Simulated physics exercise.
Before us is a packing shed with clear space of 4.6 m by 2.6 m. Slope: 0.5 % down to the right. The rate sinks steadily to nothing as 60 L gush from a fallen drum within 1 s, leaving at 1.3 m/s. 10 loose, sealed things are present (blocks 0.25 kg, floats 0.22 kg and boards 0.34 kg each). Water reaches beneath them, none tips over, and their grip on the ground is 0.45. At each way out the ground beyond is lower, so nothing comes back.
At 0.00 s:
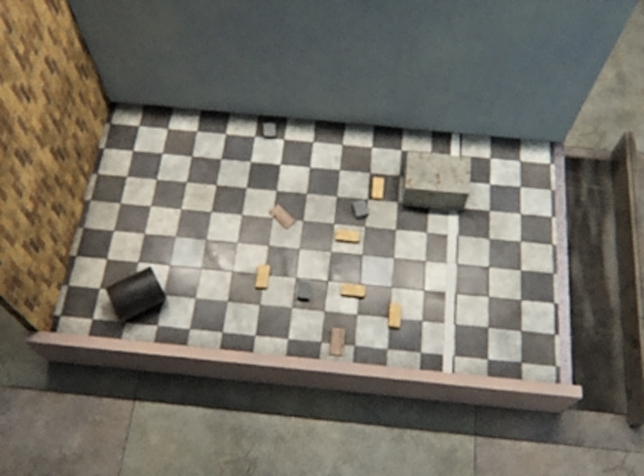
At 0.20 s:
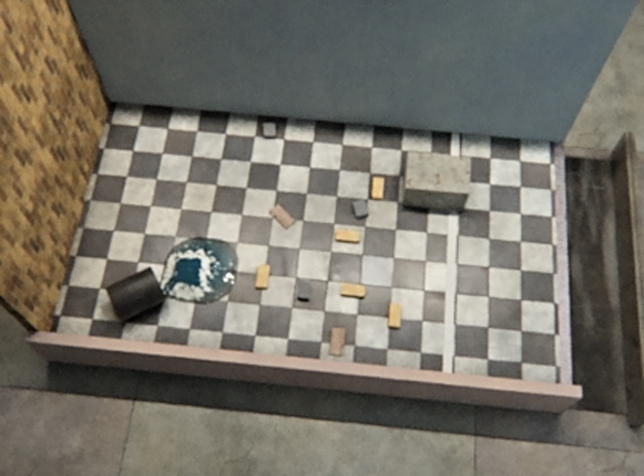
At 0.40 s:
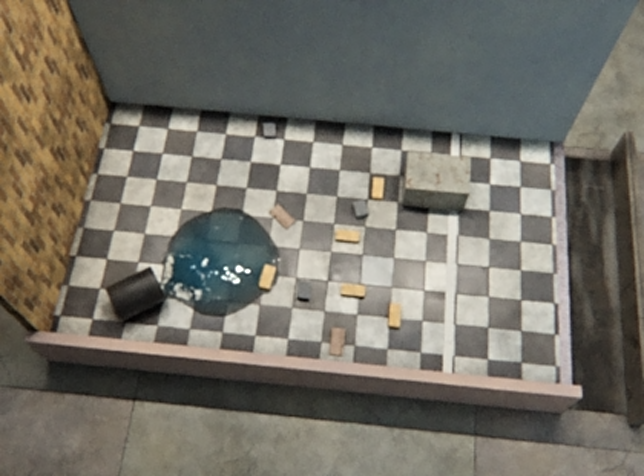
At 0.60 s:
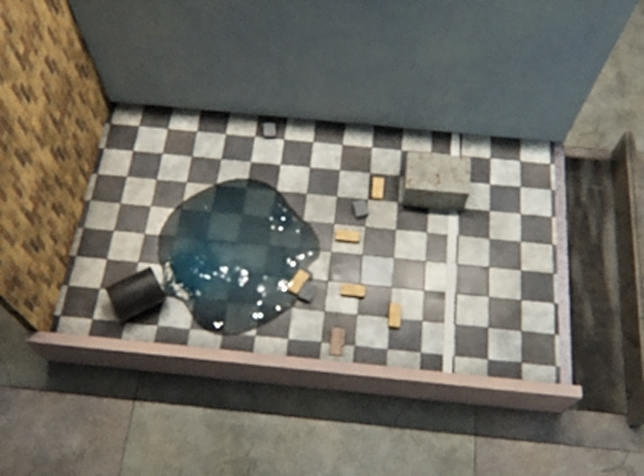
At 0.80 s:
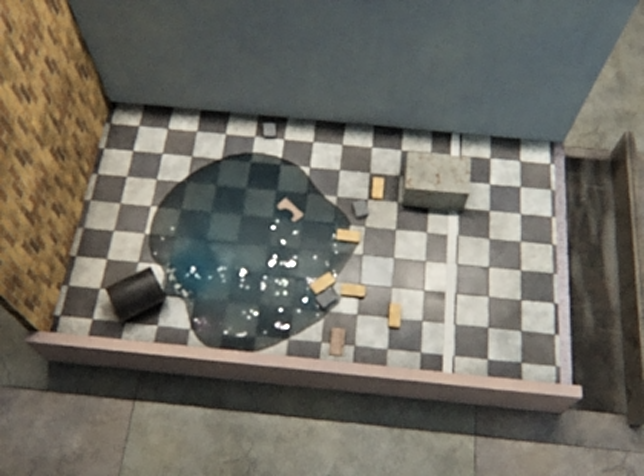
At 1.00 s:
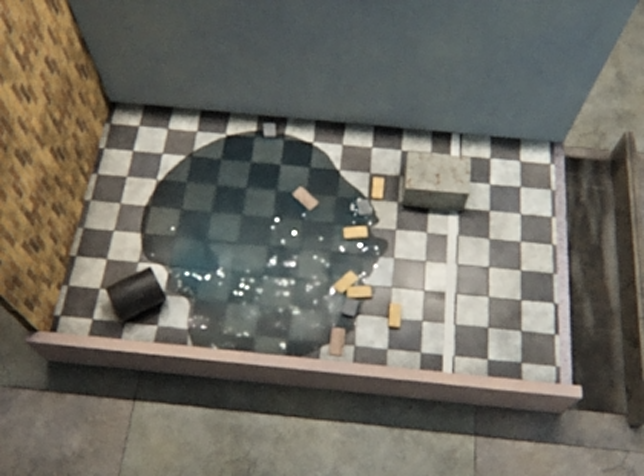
A small packing shed with a black-and-white checkered floor is seen from high above by a still camera, between a blue-grey back wall and a tan patterned wall at left. A dark cylinder lies at lower left, small yellow, brown and grey blocks dot the middle, and a large grey block sits right of centre. Bluish water pours from the cylinder, spreads into a wide pool, and pushes several small blocks rightward.
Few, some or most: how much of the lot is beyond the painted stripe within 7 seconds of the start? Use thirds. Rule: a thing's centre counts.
That comes to at least two thirds.
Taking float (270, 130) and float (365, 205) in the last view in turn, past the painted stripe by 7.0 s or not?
Result, as listed: Not done / not done.
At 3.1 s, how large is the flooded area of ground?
About 4.5 m2.
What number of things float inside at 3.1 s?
At that moment 3.
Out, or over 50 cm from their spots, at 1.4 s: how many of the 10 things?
I make it 3.
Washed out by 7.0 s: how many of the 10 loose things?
I make it 0.
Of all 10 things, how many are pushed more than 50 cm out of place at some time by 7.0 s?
Total: 9.
After 1.4 s 0 of 10 are over the mark; 5 afloat.
After 3.1 s 8 of 10 are over the mark; 3 afloat.
After 4.9 s 8 of 10 are over the mark; 0 afloat.
After 7.0 s 8 of 10 are over the mark; 0 afloat.
